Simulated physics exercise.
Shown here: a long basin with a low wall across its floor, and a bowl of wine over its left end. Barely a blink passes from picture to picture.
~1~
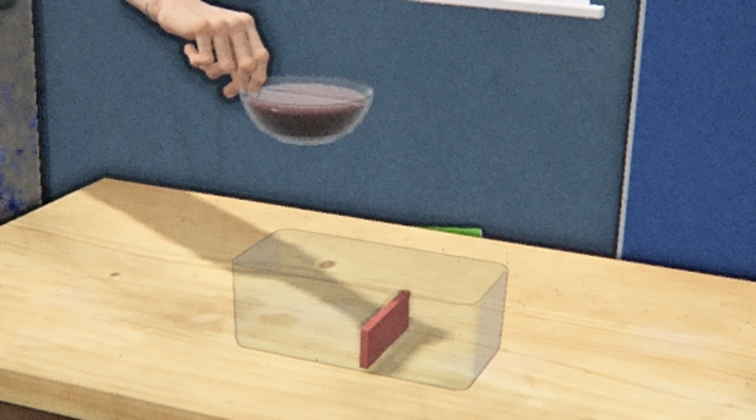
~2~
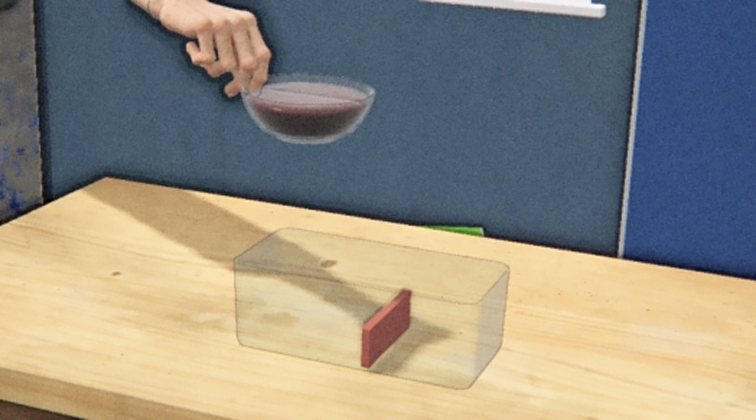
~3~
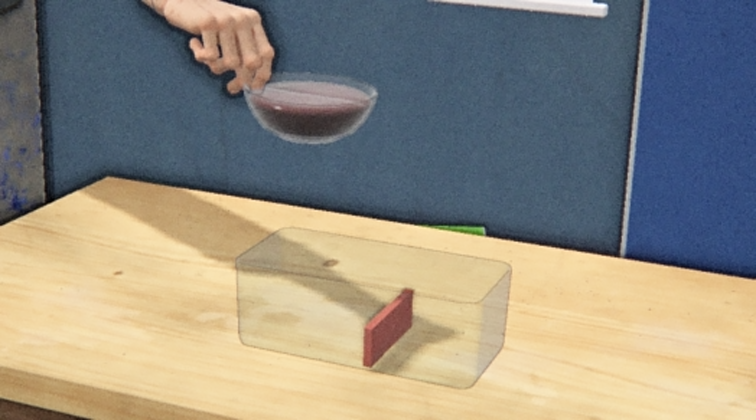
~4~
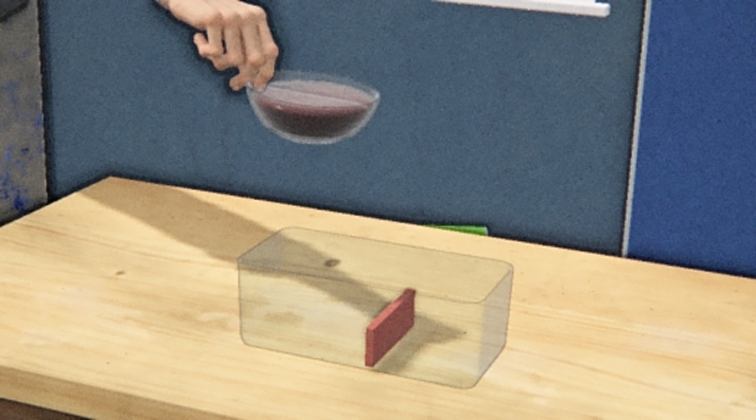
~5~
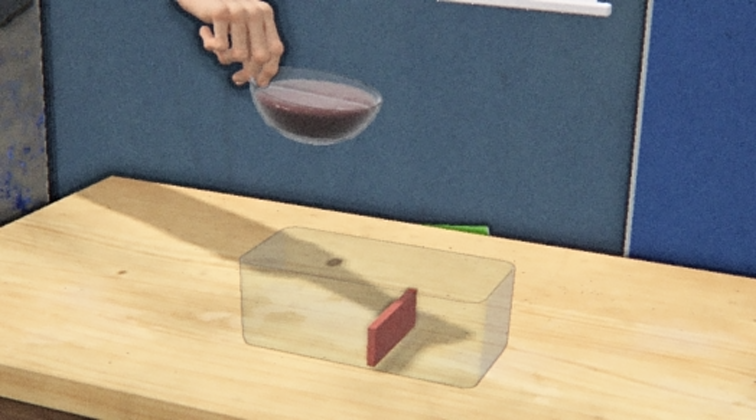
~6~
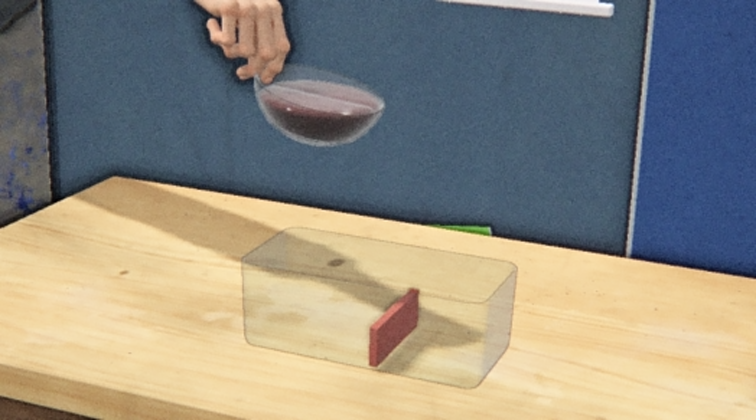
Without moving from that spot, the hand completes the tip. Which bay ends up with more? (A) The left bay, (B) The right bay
Answer: B.
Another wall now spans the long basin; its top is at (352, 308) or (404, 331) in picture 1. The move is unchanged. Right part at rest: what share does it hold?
Try 1: About 90 percent; try 2: About 50 percent.
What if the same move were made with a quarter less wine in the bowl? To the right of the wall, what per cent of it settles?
Around 70 percent, more or less.
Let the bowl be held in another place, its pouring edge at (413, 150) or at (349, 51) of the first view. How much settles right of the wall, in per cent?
It works out to around 90 % and then around 65 %.
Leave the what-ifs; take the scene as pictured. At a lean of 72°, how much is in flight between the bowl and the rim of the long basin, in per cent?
I'd reckon some 55 per cent.
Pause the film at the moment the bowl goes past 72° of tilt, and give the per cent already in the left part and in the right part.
Split is about 0 % to the left and 20 % to the right.
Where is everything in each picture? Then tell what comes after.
The first frame shows tilt 0°; pouring edge (368, 99); surface from (252, 90) to (366, 104); the long basin's rim runs from (255, 246) to (493, 287); the wall's top is at (386, 311).
The second frame shows tilt 1°; pouring edge (369, 99); surface from (254, 88) to (368, 104).
The third frame shows tilt 2°; pouring edge (372, 100); surface from (257, 87) to (370, 105).
The fourth frame shows tilt 5°; pouring edge (374, 103); surface from (260, 86) to (372, 105).
The fifth frame shows tilt 9°; pouring edge (376, 107); surface from (264, 84) to (376, 106).
The sixth frame shows tilt 13°; pouring edge (379, 113); surface from (268, 85) to (380, 108).
A moment on, the tilt is 72° and 22 per cent is still to pour, 1 is left of the wall and 20 right of it.
Next, the tilt is 101° and 0 per cent is still to pour, 18 is left of the wall and 76 right of it.
Then the tilt is 103° and 0 per cent is still to pour, 22 is left of the wall and 77 right of it.
Later the tilt is 103° and 0 per cent is still to pour, 22 is left of the wall and 77 right of it.
In the end 22 per cent lies left of the wall, 76 right of it and 1 outside.
